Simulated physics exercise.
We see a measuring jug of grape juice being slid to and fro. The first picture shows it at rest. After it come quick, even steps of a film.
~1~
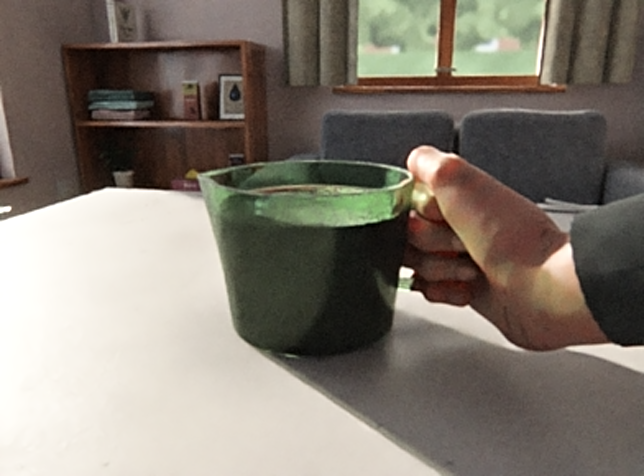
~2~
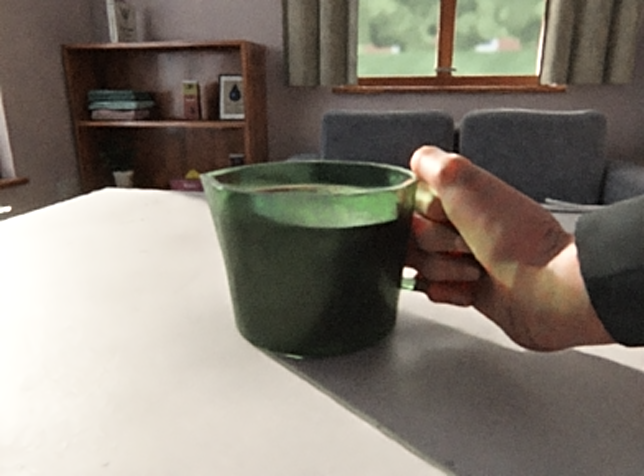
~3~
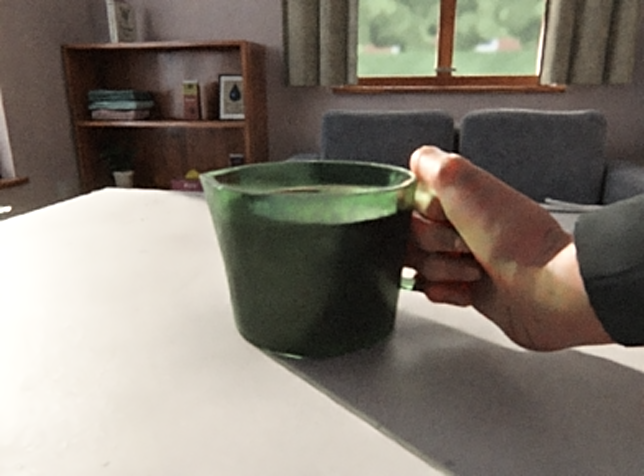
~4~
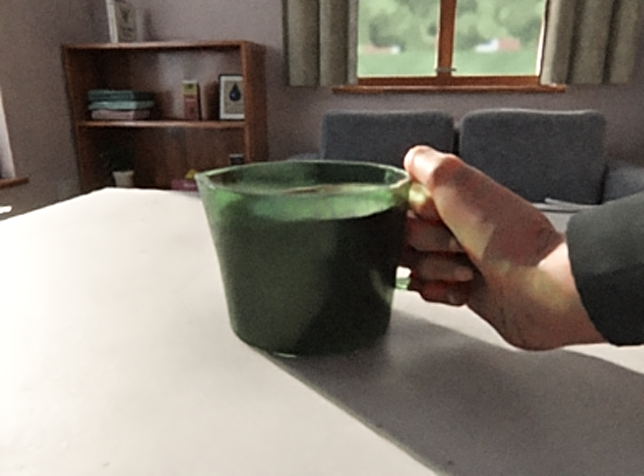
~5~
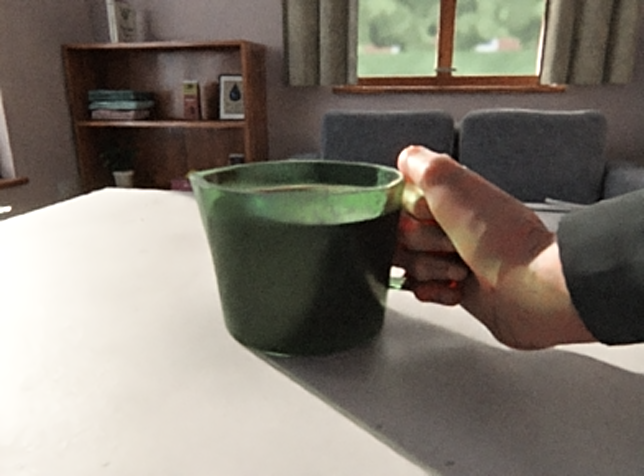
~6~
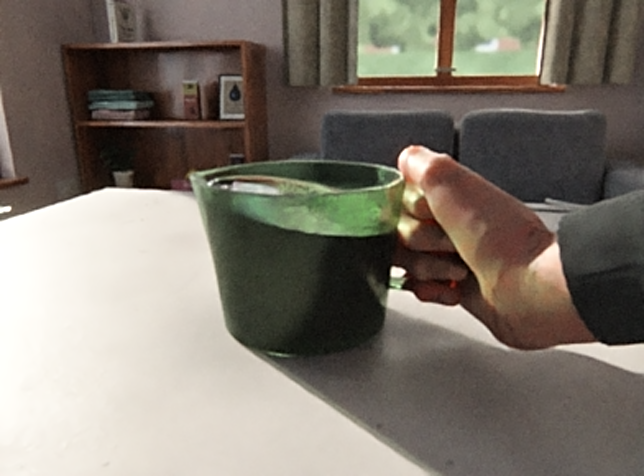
Living room with a hand sliding a green jug slightly right, then left on a pale table, dark liquid rocking inside.
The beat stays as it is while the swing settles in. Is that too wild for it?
It slops over.
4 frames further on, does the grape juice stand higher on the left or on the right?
On the right.
Shortly, the highest wave so far goes over the rim.
At the finish, the highest wave so far goes over the rim; some is on the top.
